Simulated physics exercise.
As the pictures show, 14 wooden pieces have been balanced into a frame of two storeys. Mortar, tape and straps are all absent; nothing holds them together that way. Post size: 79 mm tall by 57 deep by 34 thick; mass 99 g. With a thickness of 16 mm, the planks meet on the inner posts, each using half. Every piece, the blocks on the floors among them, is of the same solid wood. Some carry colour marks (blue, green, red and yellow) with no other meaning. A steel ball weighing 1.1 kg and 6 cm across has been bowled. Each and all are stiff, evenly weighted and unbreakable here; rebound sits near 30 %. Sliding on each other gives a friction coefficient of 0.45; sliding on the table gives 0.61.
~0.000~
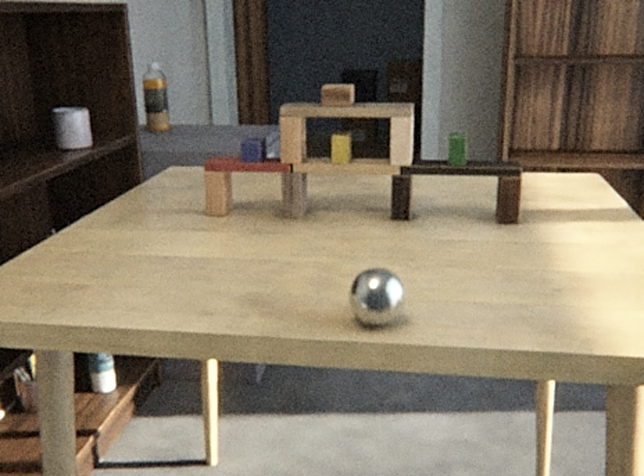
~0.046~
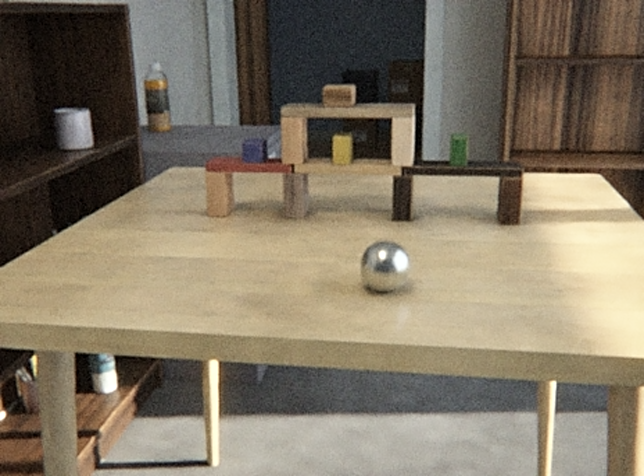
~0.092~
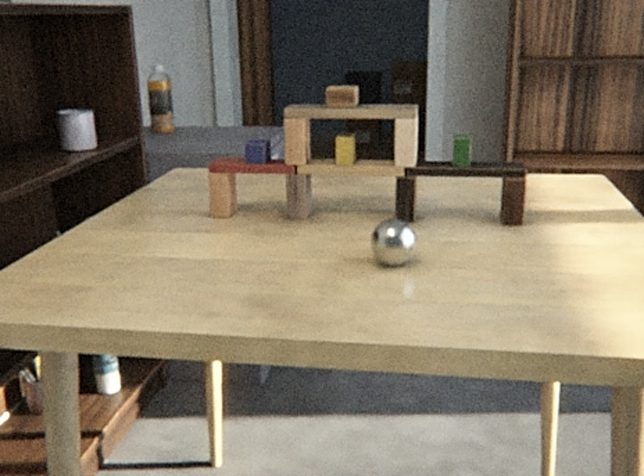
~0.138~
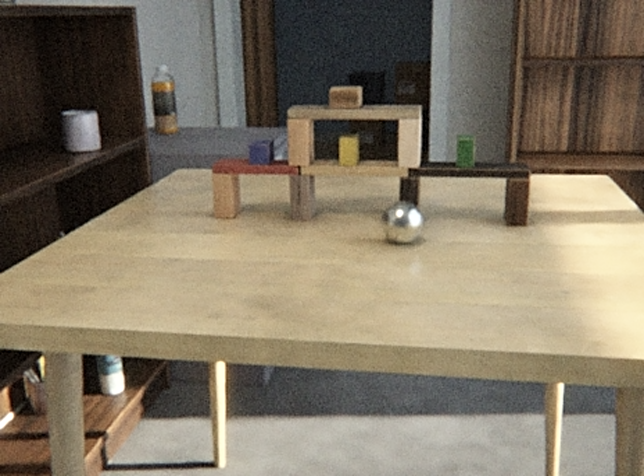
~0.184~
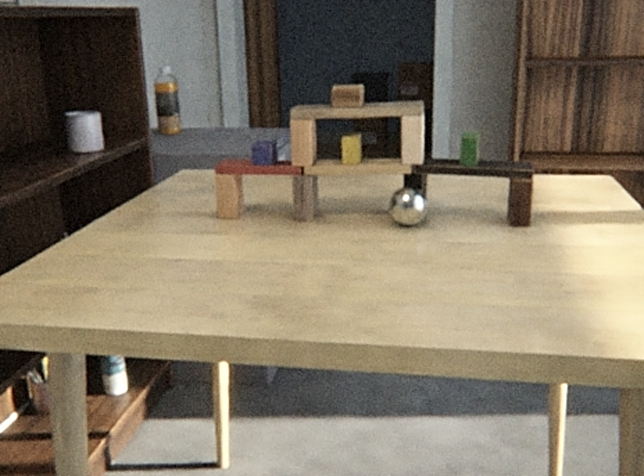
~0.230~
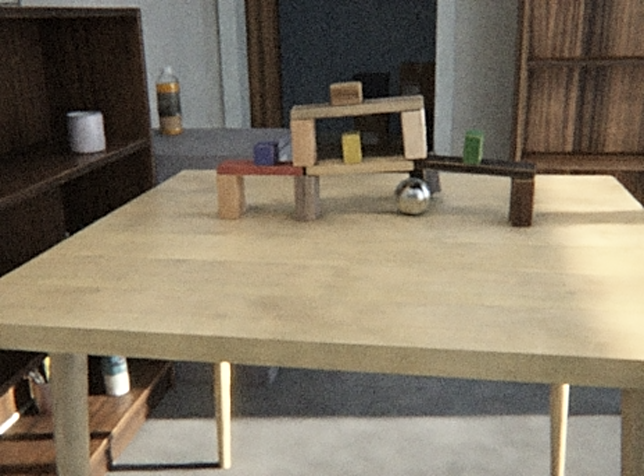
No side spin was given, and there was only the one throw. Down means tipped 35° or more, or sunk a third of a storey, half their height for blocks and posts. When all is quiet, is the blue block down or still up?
In the end it counts as up.
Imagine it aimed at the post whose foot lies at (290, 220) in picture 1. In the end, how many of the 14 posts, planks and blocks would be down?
In that case, 10.
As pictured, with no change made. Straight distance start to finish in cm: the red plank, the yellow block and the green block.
The red one ends around 0 cm from its start, the yellow one around 10 cm and the green one around 12 cm.
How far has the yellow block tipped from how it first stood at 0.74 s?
Some 120°.
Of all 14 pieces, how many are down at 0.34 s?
Count at that instant: 7.
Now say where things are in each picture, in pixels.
In the first picture (we follow the side turned to the camera; the camera pans a little), ball (377, 296) 38 cm from contact, 2.2 m/s; blue block (250, 153); red plank (246, 168); yellow block (340, 150); no piece has moved.
Ball (385, 266) 28 cm from contact, 2.2 m/s; blue block (252, 153), in the second picture.
Ball (393, 242) 17 cm from contact, 2.2 m/s; blue block (255, 154), in the third picture.
Ball (401, 222) 7 cm from contact, 2.2 m/s; blue block (258, 155), in the fourth picture.
Ball (408, 206) after contact, 1.7 m/s; blue block (261, 155); green block (469, 152) displaced 4 mm; steepest lean 3°, the post at (416, 168); 4 stirred so far, in the fifth picture.
Ball (412, 196) after contact, 1.6 m/s; blue block (263, 156); green block (472, 150) tipped 4°; yellow block (351, 150) tipped 5°; 8 stirred so far, in the sixth picture.
Around 0.34 s, ball still moving; 7 of the 14 pieces down; blue block unmoved; green block tipped 38°, 32 mm lower.
Around 0.74 s, ball still moving; 9 of the 14 pieces down; blue block displaced 5 mm; green block on its side.
Finally (1.3 s), ball rolling away; 9 of the 14 pieces down; blue block displaced 6 mm; green block on its side; yellow block on its side. Seen by the last camera, middles, blue block near (263, 153), green block near (444, 190).
